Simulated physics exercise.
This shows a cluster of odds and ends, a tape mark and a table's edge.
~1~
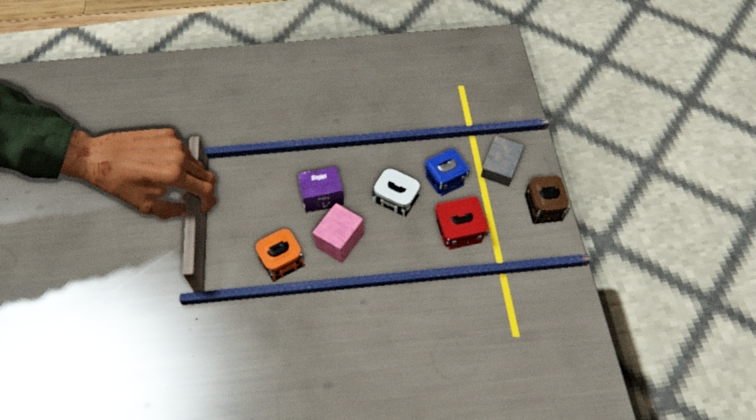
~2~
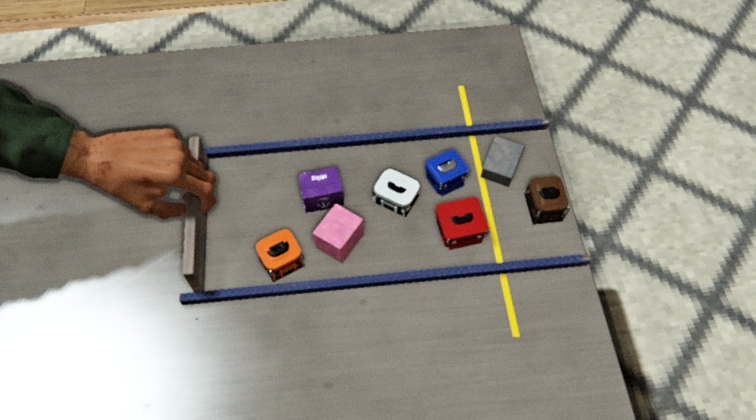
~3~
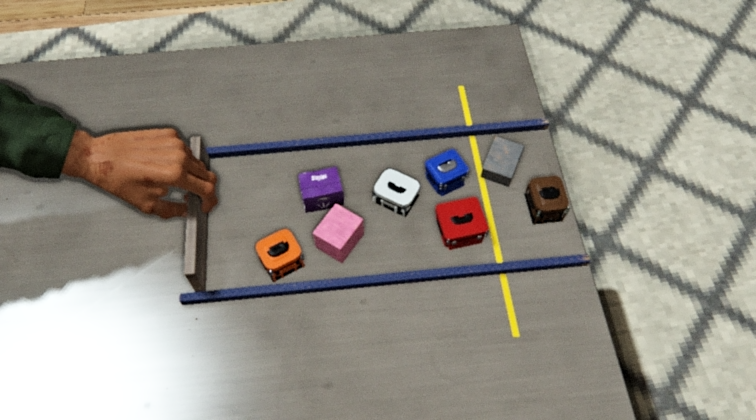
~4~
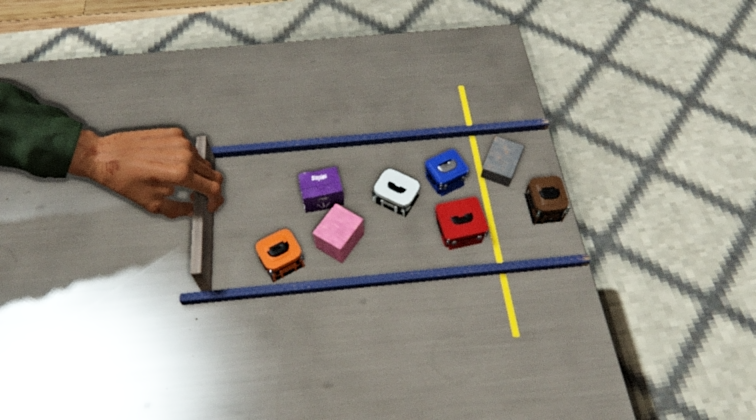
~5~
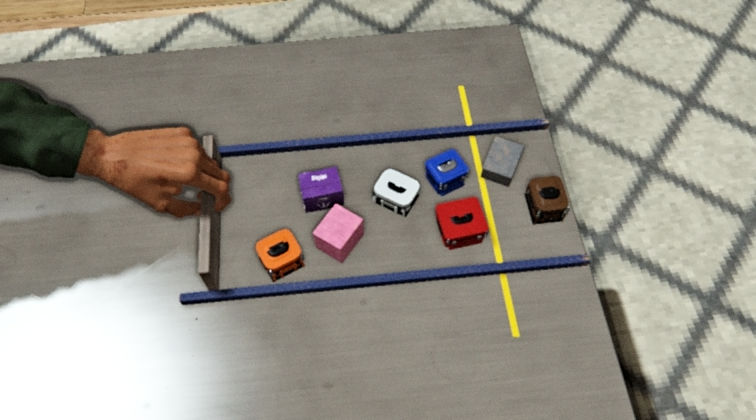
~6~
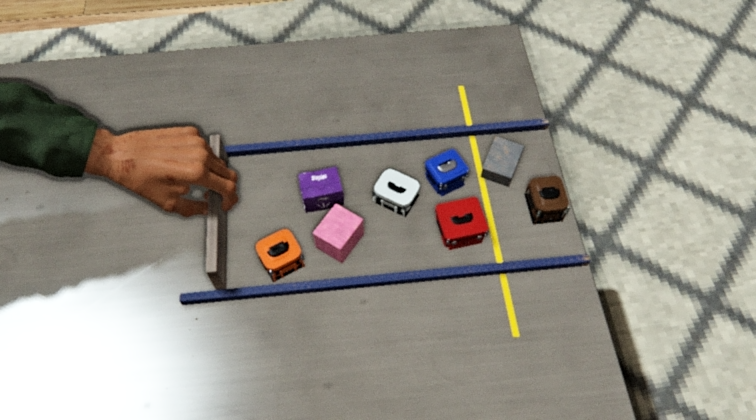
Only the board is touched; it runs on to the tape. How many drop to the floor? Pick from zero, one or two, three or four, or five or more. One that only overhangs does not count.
As it turns out, the number that fall off is one or two.
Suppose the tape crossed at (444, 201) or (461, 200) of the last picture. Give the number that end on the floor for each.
In that order 0 and 0.
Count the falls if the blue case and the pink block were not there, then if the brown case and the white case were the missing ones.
1 in the first case, 1 in the second.
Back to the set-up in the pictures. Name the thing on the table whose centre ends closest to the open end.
The blue case.
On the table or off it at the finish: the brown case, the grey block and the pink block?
The brown case is lost, the grey block tumbles off, the pink block is kept.
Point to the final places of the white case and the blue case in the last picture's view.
The white case at (543, 197), the blue case at (547, 162).
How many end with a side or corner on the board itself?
That makes 3.
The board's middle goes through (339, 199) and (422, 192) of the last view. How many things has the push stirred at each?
4 and 7.
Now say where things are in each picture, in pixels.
The first frame shows brown case (546, 200); grey block (502, 161); red case (461, 223); board (197, 212); tape (486, 197).
The second frame shows grey block (502, 161); orange case (280, 255).
The third frame shows red case (461, 223); pink block (339, 233).
The fourth frame shows brown case (546, 200); blue case (446, 173).
The fifth frame shows grey block (502, 161); white case (397, 193).
The sixth frame shows brown case (546, 200); grey block (502, 161); red case (461, 223); board (218, 210); tape (486, 197).
Early on, none off yet; brown case at rest near (546, 200); grey block at rest near (502, 161); red case at rest near (461, 223).
Finally, the number that fall off is one or two; lost, grey block and brown case.
